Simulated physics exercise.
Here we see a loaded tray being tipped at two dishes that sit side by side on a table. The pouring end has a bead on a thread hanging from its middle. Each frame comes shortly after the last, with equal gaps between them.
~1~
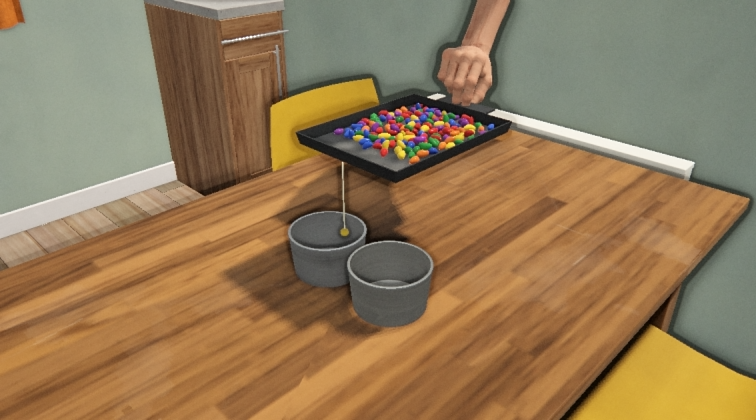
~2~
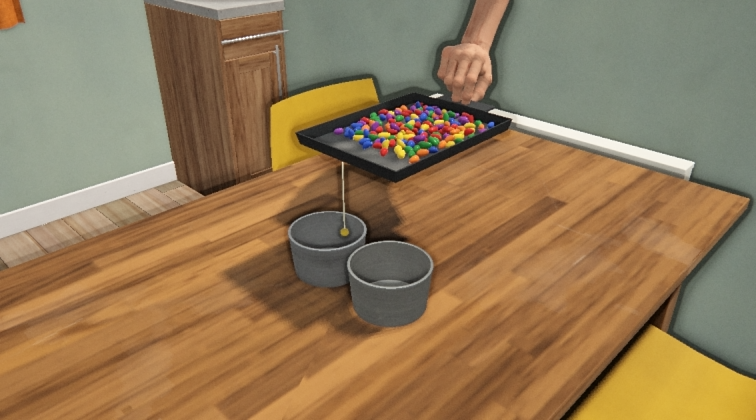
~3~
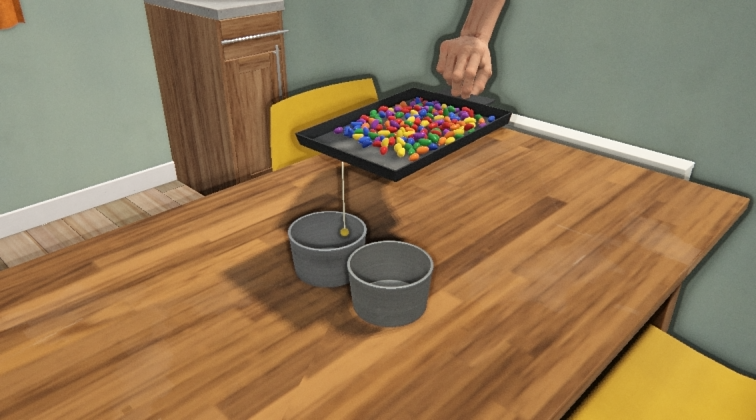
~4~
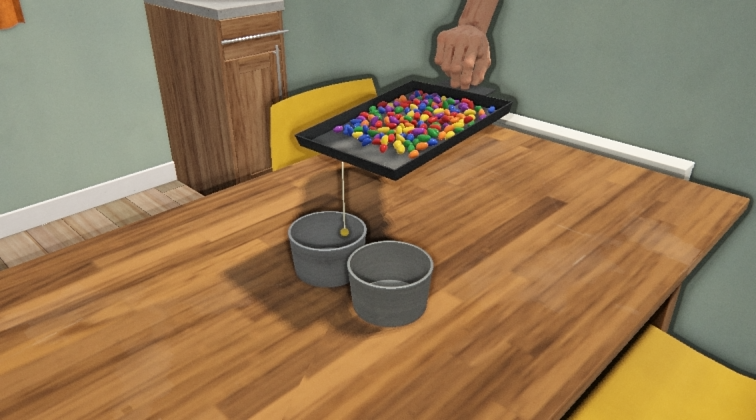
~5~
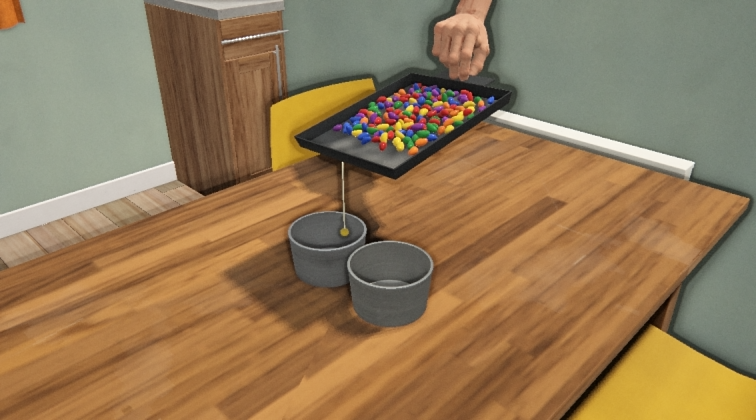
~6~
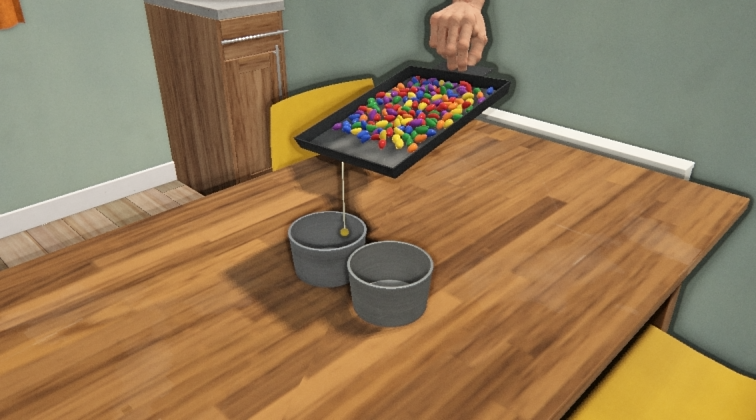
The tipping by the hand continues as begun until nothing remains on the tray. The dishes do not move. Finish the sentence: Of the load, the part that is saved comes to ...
Less than half of it.
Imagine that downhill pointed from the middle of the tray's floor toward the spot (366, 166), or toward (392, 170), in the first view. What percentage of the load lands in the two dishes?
First heading roughly 20 %, second roughly 60 %.
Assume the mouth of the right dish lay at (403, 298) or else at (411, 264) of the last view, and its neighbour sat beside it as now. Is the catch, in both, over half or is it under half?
Taking the places in turn, it's shy of half and then shy of half.
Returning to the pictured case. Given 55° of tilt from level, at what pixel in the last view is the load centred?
Centre estimate: (348, 108).
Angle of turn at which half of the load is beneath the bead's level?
110° or so.
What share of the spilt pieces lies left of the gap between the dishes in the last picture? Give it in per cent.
That comes to about 100 per cent of the pieces.
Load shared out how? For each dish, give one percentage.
Result - left dish: 20 %; right dish: 0 %.
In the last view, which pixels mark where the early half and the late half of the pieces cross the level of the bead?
Half one: (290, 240), half two: (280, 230).
Just after the last frame, tray tipped steeply; almost all on the tray; just a few in the air.
A moment on, tray tipped right over; almost all on the tray; just a few in the left dish; just a few outside both.
Further on, tray tipped past a quarter turn; roughly a quarter in the left dish; the larger part outside both.
When it is over, tray tipped past a quarter turn; not one in the right dish; roughly a quarter in the left dish; the larger part outside both.
